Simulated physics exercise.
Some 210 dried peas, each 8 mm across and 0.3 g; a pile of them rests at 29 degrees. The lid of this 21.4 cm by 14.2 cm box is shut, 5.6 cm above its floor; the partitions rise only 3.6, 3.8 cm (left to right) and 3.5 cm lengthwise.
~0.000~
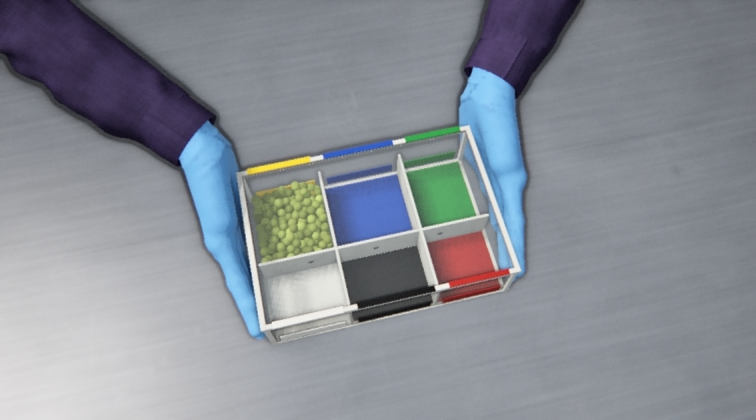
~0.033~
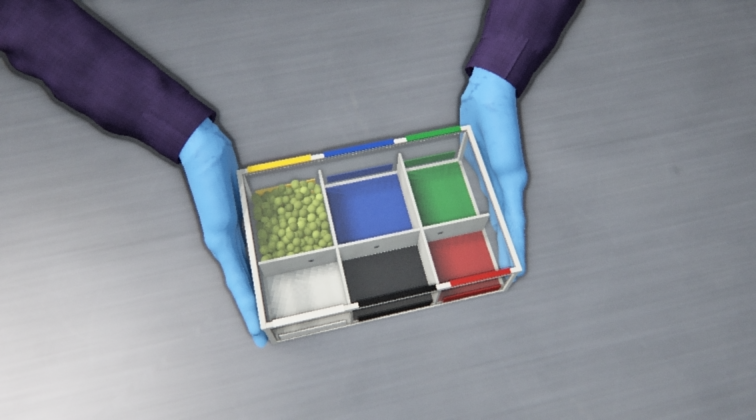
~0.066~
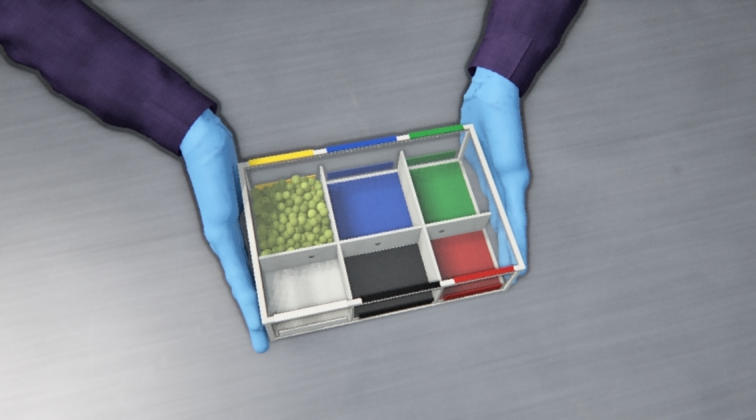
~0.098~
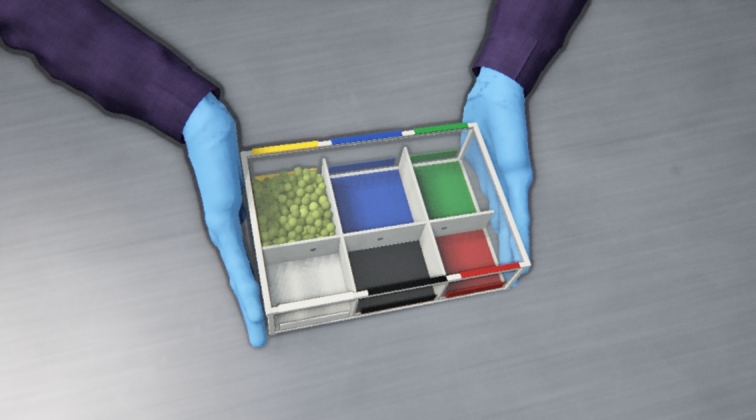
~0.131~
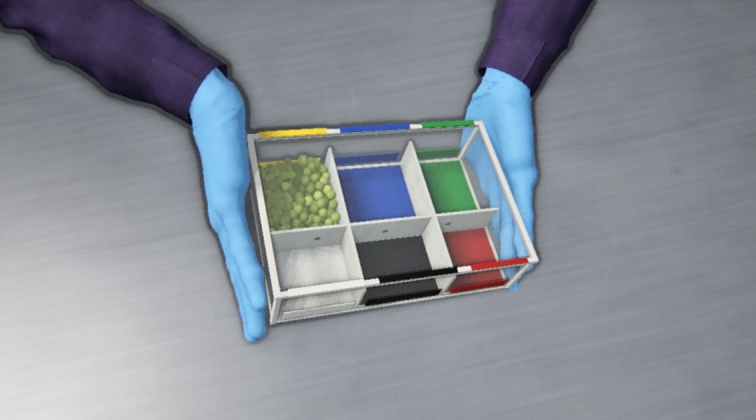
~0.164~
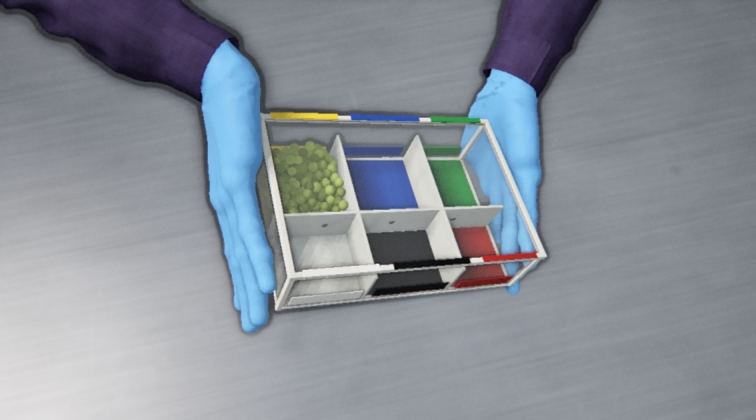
On a brushed grey metal surface seen from above, two light-blue gloved hands in dark purple sleeves hold a clear, white-edged box by its left and right ends. Its six compartments show blue and green at the back, white, black and red in front, and small round green peas heaped in the back-left one, marked yellow. The hands tilt the box gradually and shift it slightly rightward, the peas staying in their compartment, while the view remains still.
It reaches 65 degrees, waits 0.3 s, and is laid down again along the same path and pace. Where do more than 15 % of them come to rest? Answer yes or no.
Red no, blue yes, green no, yellow yes, white no, black no.
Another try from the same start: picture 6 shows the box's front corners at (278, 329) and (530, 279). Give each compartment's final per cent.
Red 5, blue 0, green 0, yellow 65, white 5, black 25.
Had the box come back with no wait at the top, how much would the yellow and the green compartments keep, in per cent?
Then: Yellow 75; green 5.
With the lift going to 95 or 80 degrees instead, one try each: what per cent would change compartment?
Some 70 and 55 per cent.
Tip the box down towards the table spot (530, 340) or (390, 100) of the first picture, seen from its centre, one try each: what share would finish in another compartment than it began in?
About 45 and 5 per cent.
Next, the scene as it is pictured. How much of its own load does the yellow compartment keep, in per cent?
Roughly 60 per cent.
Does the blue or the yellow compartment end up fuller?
It is the yellow one.
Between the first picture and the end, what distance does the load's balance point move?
Some 4.0 cm.
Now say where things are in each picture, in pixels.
The first frame shows box tilt 0 degrees, front corners at (266, 326) and (515, 269); yellow 100 %.
The second frame shows box tilt 1 degrees, front corners at (266, 324) and (516, 268).
The third frame shows box tilt 4 degrees, front corners at (267, 319) and (519, 266), lowest corner right back.
The fourth frame shows box tilt 8 degrees, front corners at (271, 309) and (524, 263), lowest corner right back.
The fifth frame shows box tilt 14 degrees, front corners at (280, 293) and (532, 259), lowest corner right back.
The sixth frame shows box tilt 21 degrees, front corners at (294, 274) and (540, 254), lowest corner right back; yellow 100 %. Its pace works out near 200 degrees a second.
Then, at 0.63 s, tilt 65 degrees; blue 20 %, yellow 75 %.
Then, at 0.94 s, tilt 39 degrees; blue 30 %, green 5 %, yellow 65 %.
Then, at 1.35 s, tilt 0 degrees; blue 30 %, green 5 %, yellow 65 %.
By 1.6 s all is still; red 0 %, blue 30 %, green 5 %, yellow 65 %, white 0 %, black 0 %.
